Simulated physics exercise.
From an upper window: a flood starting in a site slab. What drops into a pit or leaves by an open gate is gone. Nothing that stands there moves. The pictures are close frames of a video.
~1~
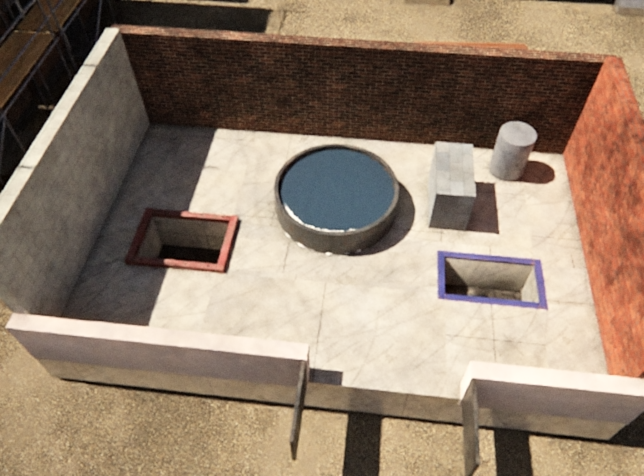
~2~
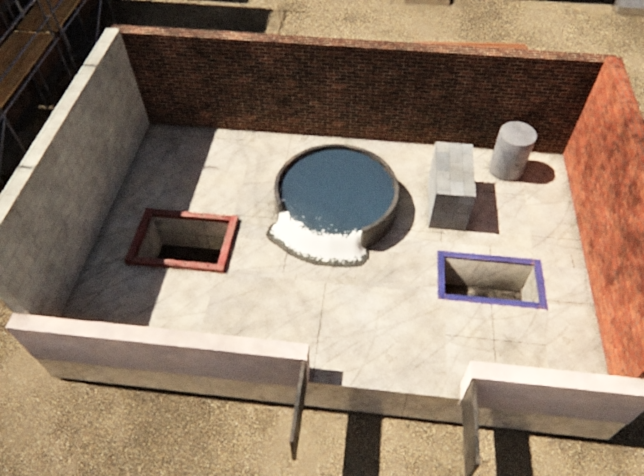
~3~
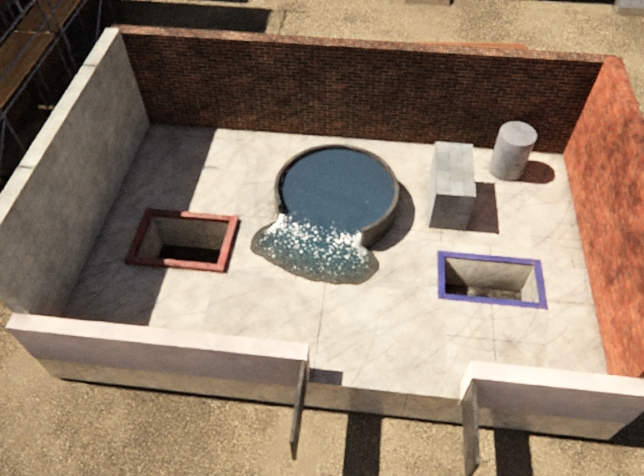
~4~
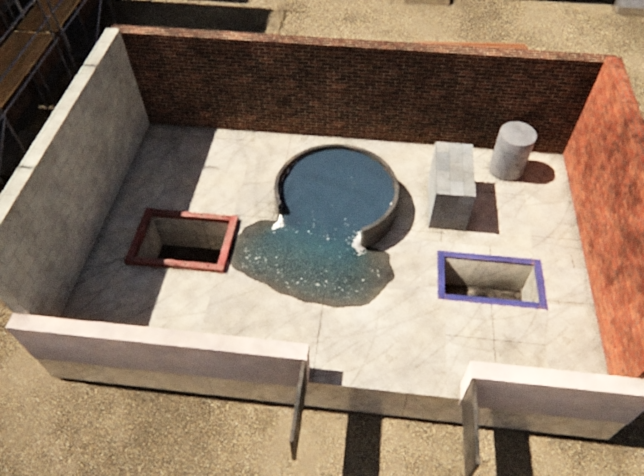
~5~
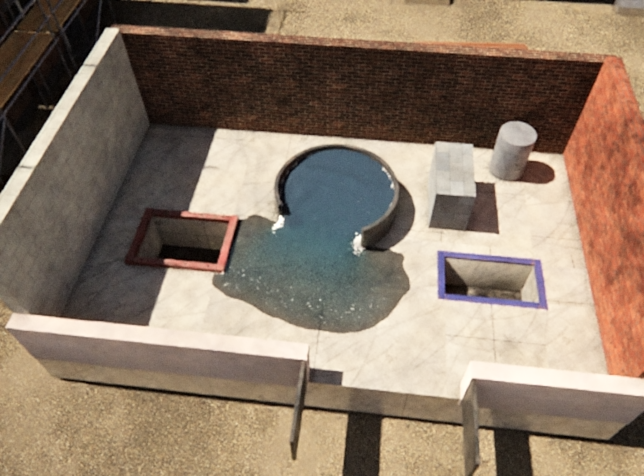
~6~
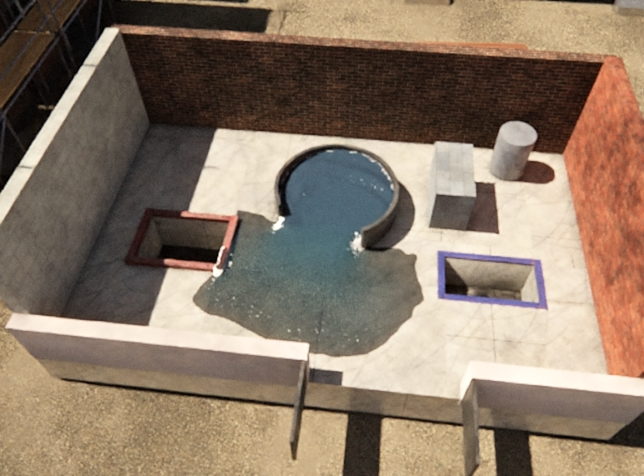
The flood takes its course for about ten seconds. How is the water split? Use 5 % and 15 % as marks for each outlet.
In the end: The gate takes above 15 %; the red pit takes not even 5 %; the blue pit takes not even 5 %.
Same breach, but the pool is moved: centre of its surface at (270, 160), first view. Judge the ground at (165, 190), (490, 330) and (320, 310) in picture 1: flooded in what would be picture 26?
As listed: Under water, free of water, awash.
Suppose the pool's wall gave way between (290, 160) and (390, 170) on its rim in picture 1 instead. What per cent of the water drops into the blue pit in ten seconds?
In per cent: Blue 14.
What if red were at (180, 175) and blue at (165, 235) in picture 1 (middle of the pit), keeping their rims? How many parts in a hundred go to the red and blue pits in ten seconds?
Roughly, in per cent: Red 0, blue 25.
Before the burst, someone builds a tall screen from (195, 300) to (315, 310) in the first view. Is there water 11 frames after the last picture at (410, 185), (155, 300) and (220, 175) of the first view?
As listed: No water, under water, no water.
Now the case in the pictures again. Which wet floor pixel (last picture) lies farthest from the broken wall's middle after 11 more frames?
Near (51, 339).
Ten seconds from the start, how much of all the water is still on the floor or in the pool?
I make it 68 per cent.
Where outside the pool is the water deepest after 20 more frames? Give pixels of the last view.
Near (51, 339).
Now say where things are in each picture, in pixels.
The round tank at (336, 189) is whole and still, in the first picture.
The front is at (364, 257), out from the gap at (315, 243), in the second picture.
The front is at (370, 269), out from the gap at (315, 244), in the third picture.
The front is at (236, 259), out from the gap at (315, 244), in the fourth picture.
The front is at (219, 282), out from the gap at (315, 244), in the fifth picture.
The front is at (200, 299), out from the gap at (315, 244), in the sixth picture.
A moment on, water covers 25 % of the floor; the gate 2 %, the red pit 0 %, the blue pit 0 %.
Next, water covers 30 % of the floor; the gate 7 %, the red pit 0 %, the blue pit 0 %.
Then, water covers 35 % of the floor; the gate 16 %, the red pit 1 %, the blue pit 0 %.
Later, water covers 50 % of the floor; the gate 24 %, the red pit 1 %, the blue pit 0 %.
In the end, water covers 70 % of the floor; the gate 30 %, the red pit 1 %, the blue pit 1 %.
